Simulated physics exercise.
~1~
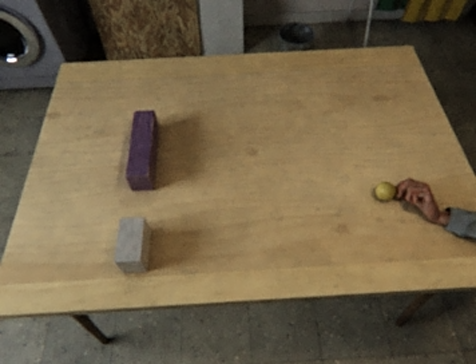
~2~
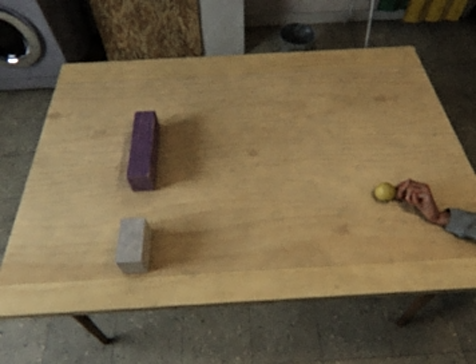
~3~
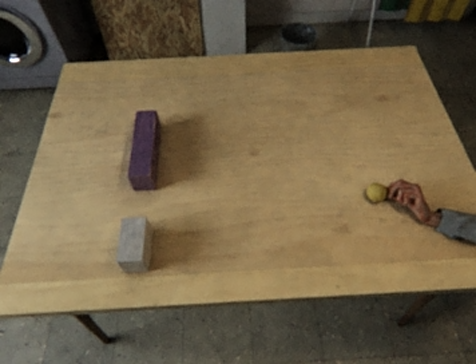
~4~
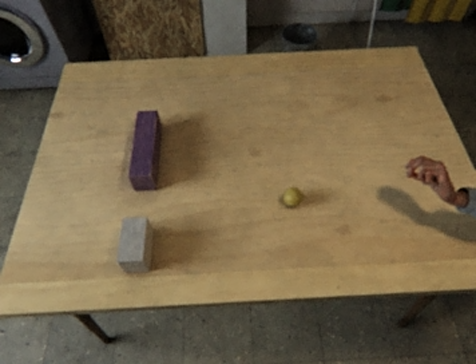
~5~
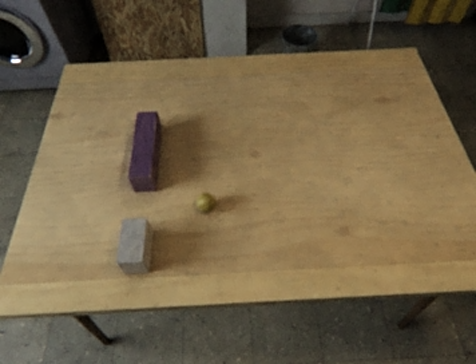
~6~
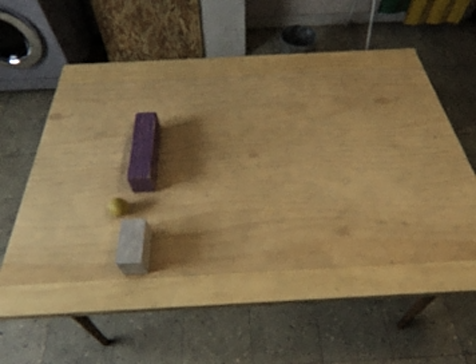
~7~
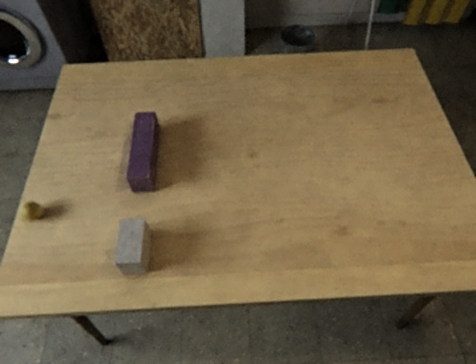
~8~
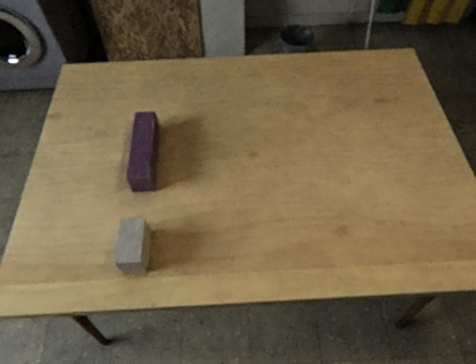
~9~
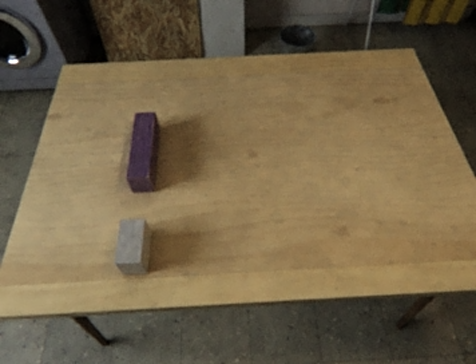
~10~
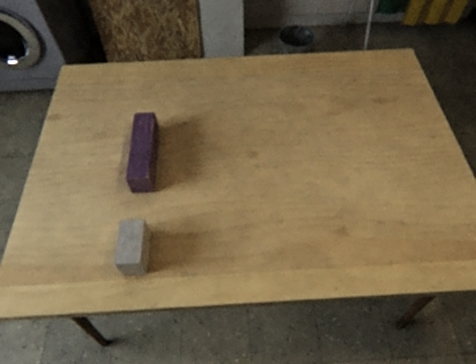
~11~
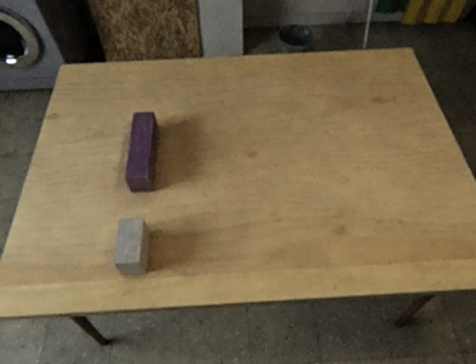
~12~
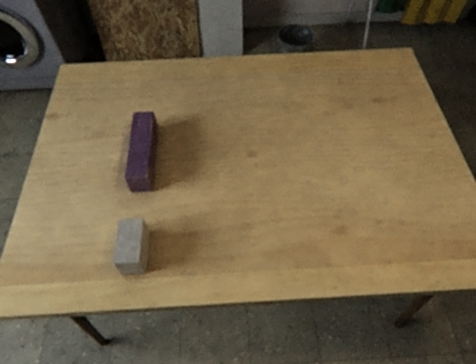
The video shows a hand at the right of a wooden table releasing a small yellowish lemon, which rolls left through the gap between a purple block and a whitish block without moving either, continues toward the left edge, and goes out of view, leaving the blocks standing.
